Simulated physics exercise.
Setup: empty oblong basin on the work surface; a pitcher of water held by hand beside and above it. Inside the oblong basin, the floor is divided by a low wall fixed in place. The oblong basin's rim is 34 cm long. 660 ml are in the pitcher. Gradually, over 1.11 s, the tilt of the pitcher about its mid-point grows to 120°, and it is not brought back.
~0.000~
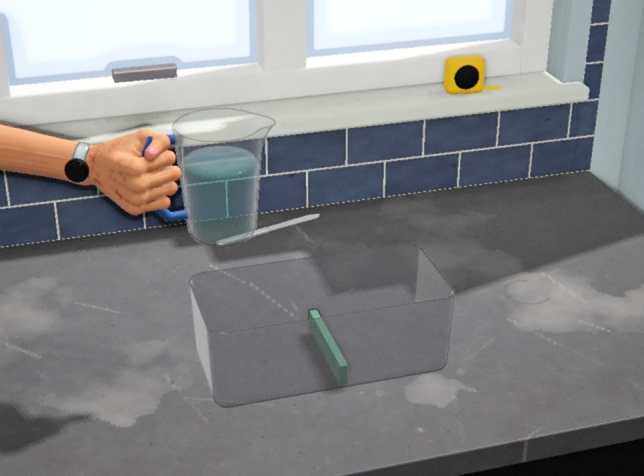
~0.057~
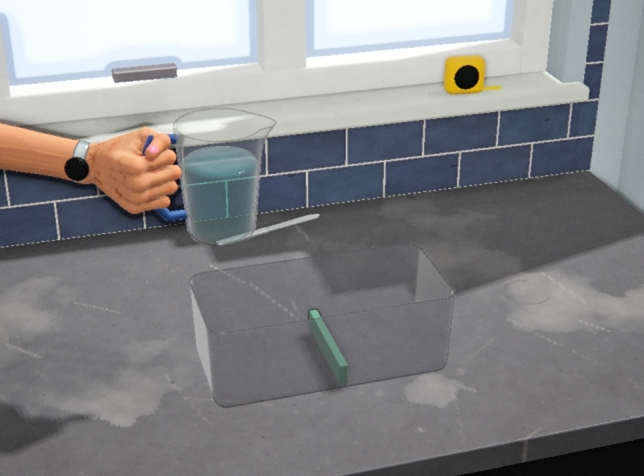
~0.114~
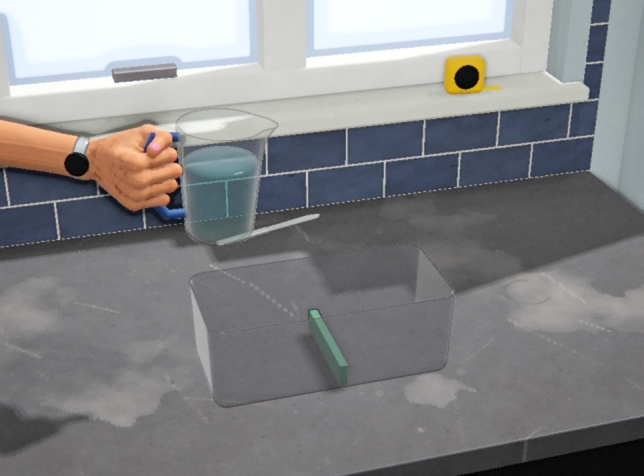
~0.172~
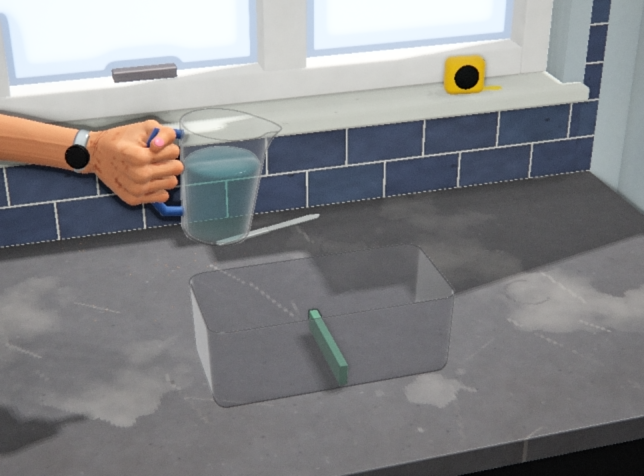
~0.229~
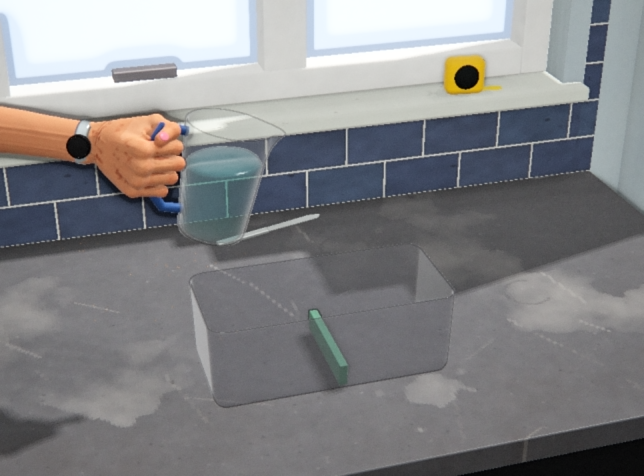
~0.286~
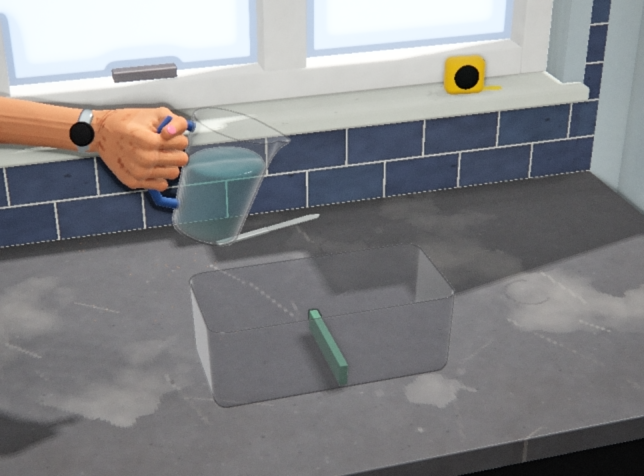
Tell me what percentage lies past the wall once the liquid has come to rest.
Some 54 per cent.
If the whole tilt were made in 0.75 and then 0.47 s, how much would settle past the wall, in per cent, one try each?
Some 35 and 25 per cent, in that order.
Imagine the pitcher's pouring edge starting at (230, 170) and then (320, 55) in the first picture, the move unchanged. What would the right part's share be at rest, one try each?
In order, 10 and 70 per cent.
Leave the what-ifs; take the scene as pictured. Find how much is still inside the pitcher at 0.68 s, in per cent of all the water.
Remaining: Near 84 % of the total.
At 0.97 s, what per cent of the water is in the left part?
I'd put it at close to 18 %.
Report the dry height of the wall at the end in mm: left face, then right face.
On the left it's about 22 mm; on the right, about 18 mm.
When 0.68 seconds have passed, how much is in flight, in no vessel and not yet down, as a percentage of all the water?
It comes to roughly 14 per cent.
By 0.68 s the tilt is 81° and 84 per cent is still to pour, 0 is left of the wall and 1 right of it.
By 0.97 s the tilt is 116° and 16 per cent is still to pour, 18 is left of the wall and 43 right of it.
By 1.28 s the tilt is 120° and 0 per cent is still to pour, 44 is left of the wall and 54 right of it.
By 1.61 s the tilt is 120° and 0 per cent is still to pour, 44 is left of the wall and 54 right of it.
At rest 44 per cent lies left of the wall, 54 right of it and 2 outside.
